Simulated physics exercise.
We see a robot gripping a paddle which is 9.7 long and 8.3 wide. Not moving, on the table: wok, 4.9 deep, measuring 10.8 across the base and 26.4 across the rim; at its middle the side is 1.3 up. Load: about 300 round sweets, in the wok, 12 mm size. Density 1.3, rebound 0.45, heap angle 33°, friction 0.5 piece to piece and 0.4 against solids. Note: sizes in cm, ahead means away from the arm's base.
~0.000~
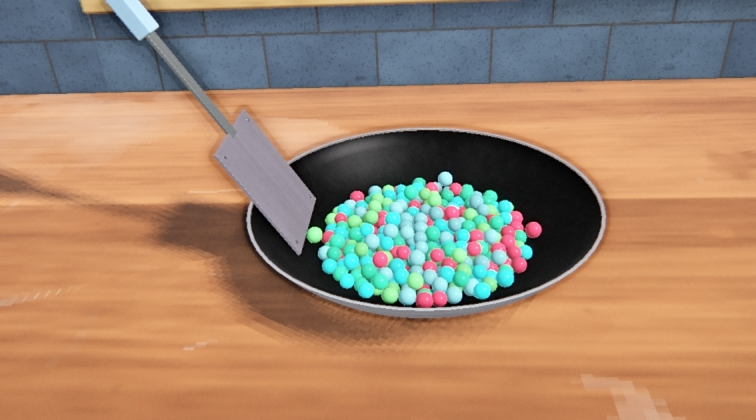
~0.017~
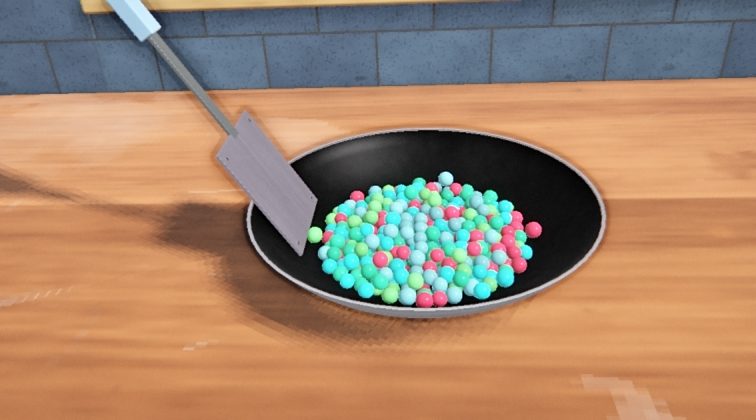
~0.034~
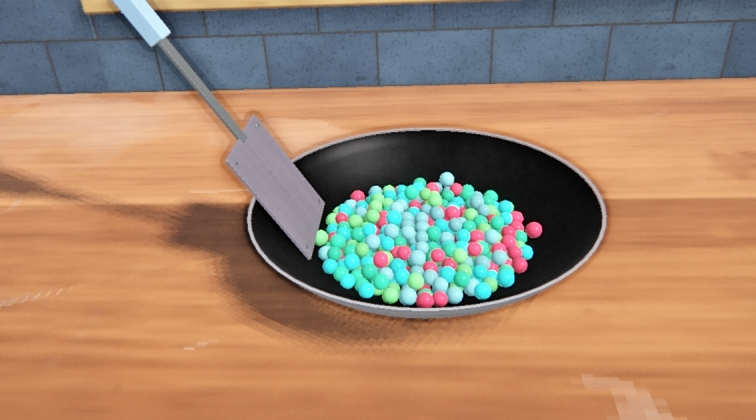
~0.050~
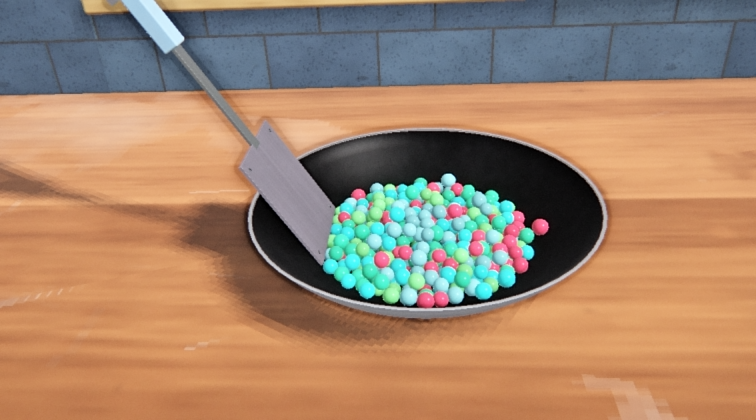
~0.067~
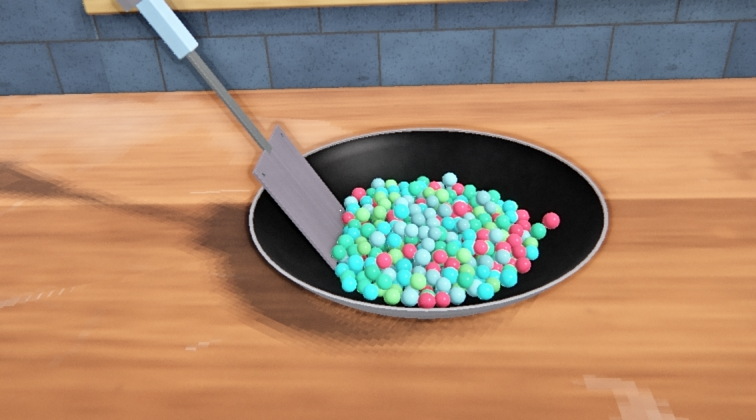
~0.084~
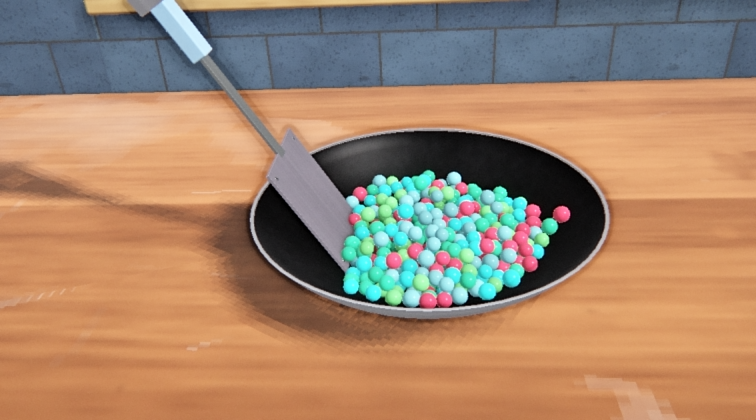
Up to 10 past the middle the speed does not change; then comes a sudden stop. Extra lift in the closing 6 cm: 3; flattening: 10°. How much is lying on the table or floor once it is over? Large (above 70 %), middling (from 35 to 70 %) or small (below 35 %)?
Small; below 35 %.
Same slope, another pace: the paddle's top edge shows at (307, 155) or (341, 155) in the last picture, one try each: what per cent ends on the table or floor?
I'd estimate some 40 and 50 in a hundred.
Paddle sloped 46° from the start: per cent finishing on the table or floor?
About 25 per cent.
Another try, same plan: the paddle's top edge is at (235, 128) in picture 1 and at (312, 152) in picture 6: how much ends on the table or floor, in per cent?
About 45 per cent.
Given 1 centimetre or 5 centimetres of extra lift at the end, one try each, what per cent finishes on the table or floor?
Near 30 and 20 percent respectively.
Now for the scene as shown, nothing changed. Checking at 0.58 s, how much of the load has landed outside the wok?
It comes to some 25 in a hundred.
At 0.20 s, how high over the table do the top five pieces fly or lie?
Height: Approx. 5 cm.
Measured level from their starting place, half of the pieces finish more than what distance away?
Roughly 6 centimetres.
After 0.20 s, sloping 59°, highest piece 5 above the table; 300 in the wok.
After 0.32 s, sloping 56°, highest piece 7 above the table; 296 in the wok, 1 on the table or floor, 3 on the blade or in flight.
After 0.58 s, sloping 49°, highest piece 6 above the table; 222 in the wok, 78 on the table or floor.
After 1.63 s, sloping 49°, highest piece 4 above the table; 222 in the wok, 78 on the table or floor.
In the end, 222 in the wok, 78 on the table or floor. That is 26 % on the table or floor.
